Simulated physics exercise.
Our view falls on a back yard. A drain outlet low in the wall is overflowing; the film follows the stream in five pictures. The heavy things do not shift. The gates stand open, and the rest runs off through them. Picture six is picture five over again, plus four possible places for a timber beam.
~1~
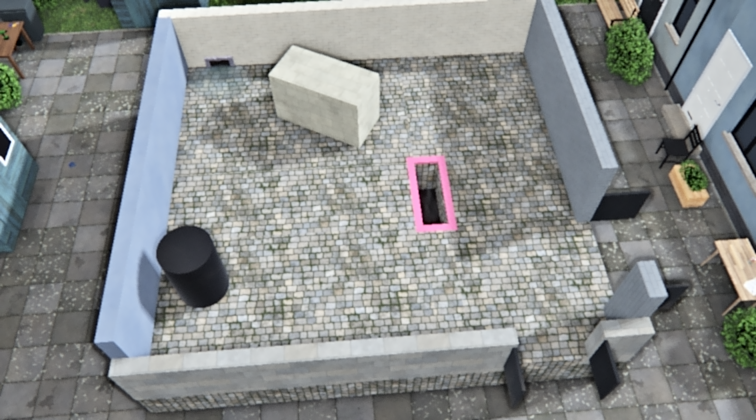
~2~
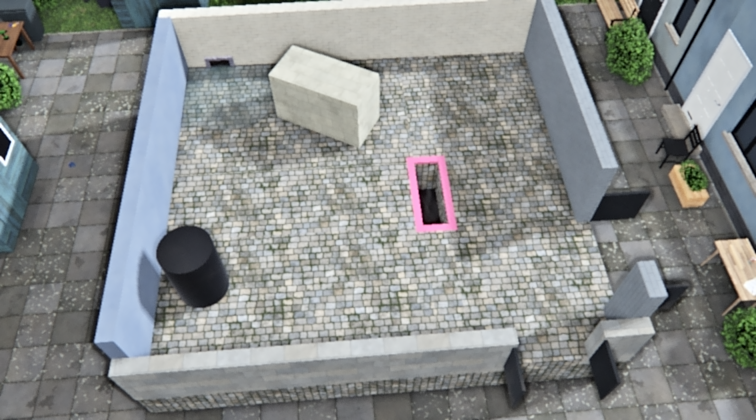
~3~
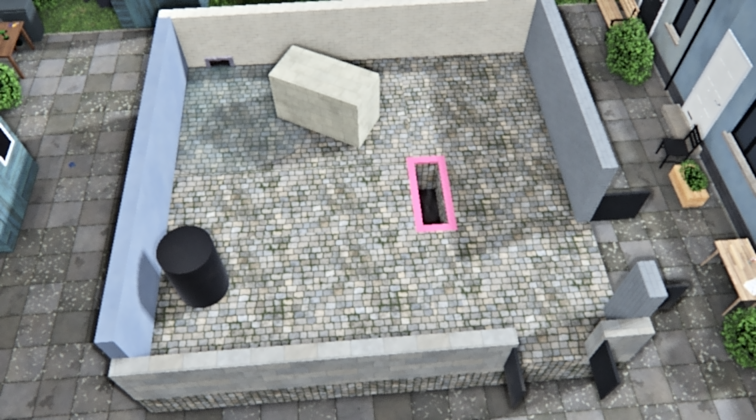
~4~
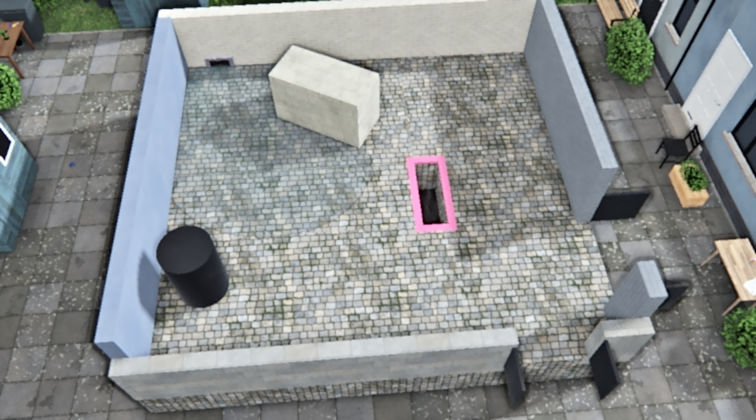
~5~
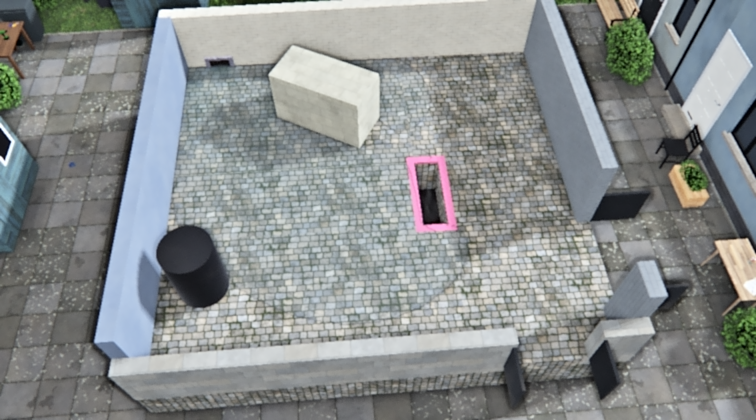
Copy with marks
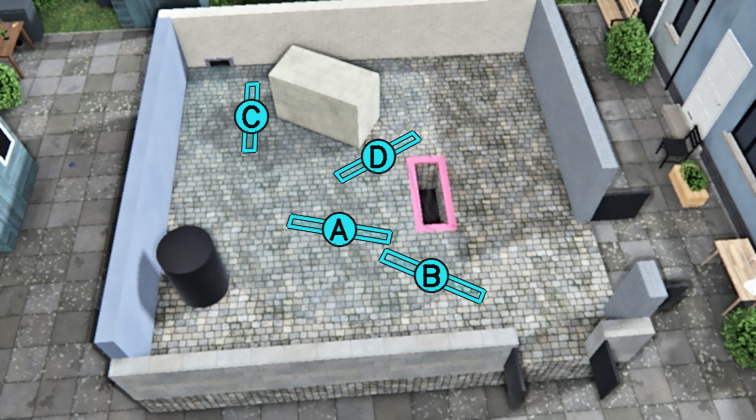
In a walled back yard with open gates, water spread across the paving from the far left corner, past the pale block, and reached the pink-edged pit near the middle.
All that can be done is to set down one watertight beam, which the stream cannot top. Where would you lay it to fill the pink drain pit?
Place A.
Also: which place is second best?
B.
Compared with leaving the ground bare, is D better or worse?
Worse.
In cyan, A from (290, 221) to (389, 237); B from (383, 255) to (481, 296); C from (249, 150) to (252, 84); D from (339, 177) to (415, 136).
Choosing A, about 45 % of the stream goes into the pink drain pit, about 55 % out by the gates.
Choosing B, about 27 % of the stream goes into the pink drain pit, about 73 % out by the gates.
Choosing C, about 9 % of the stream goes into the pink drain pit, about 91 % out by the gates.
Choosing D, about 10 % of the stream goes into the pink drain pit, about 90 % out by the gates.
